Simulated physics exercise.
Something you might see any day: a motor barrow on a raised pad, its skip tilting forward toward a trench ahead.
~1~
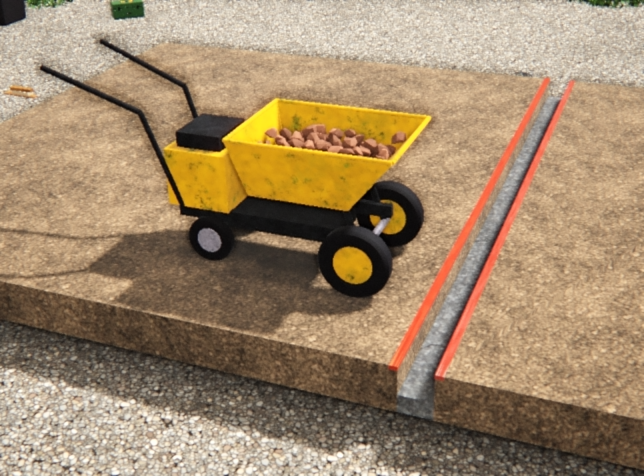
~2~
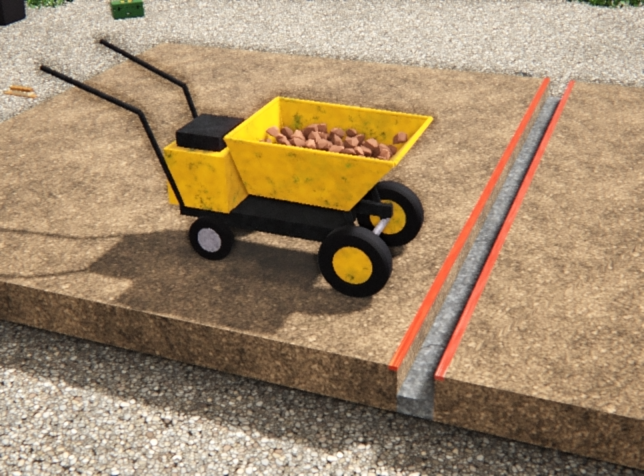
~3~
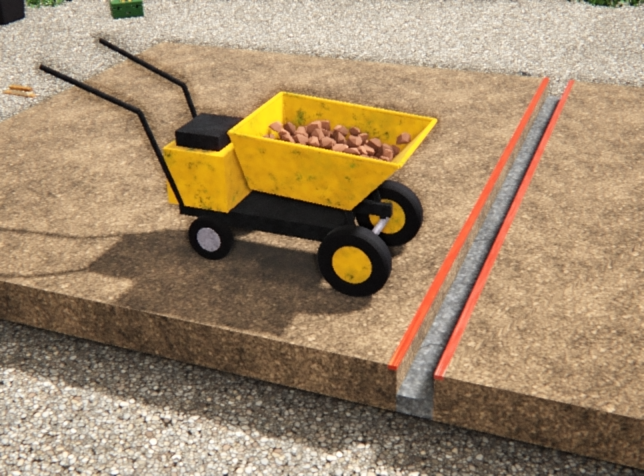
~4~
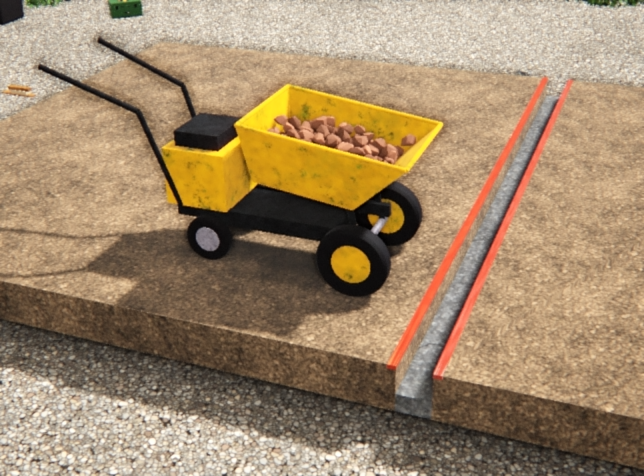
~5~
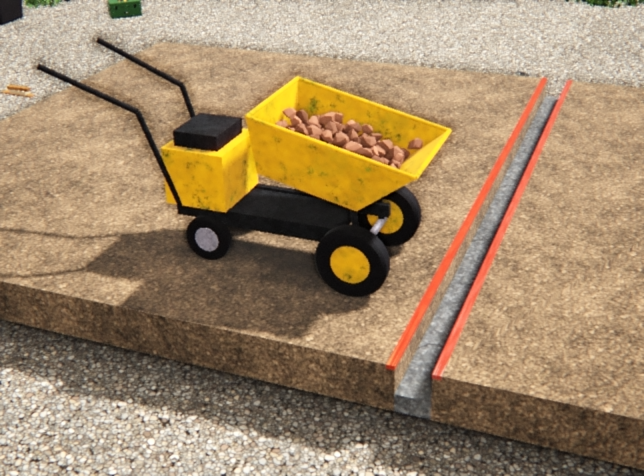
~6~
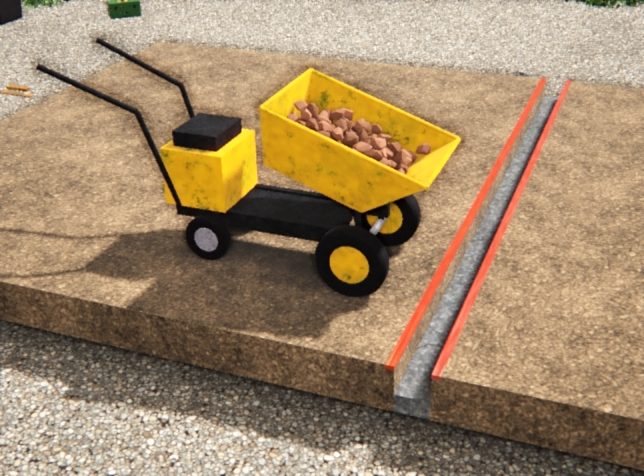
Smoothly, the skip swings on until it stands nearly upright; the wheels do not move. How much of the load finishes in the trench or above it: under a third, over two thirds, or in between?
Under a third.
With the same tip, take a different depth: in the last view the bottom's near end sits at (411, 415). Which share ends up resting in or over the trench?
Something close to 0 per cent.
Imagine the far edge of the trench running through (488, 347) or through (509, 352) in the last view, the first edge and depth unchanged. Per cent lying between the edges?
I'd say some 50 in a hundred, followed by 80 in a hundred.
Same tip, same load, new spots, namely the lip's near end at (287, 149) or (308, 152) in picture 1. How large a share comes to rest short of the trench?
About 40 % and about 30 %.
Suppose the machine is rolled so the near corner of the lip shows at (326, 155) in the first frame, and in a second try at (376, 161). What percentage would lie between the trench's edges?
50 and 10 percent, in that order.
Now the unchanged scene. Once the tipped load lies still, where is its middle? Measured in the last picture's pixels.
Close to (530, 292) in the last view.
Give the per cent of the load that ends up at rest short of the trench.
Share of load: Near 0 %.
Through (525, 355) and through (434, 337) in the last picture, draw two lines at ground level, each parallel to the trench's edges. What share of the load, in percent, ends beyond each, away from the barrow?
Estimate: 30 % and 80 %, respectively.
Soon, skip tipped steeply; all in the skip.
A while on, skip tipped right over; most in the skip; a small part beyond it; a stray few falling.
Towards the end, skip tipped right over; about a quarter in the skip; most beyond it.
Finally, skip tipped right over; about a quarter in the skip; a stray few in or heaped over the trench; most beyond it.
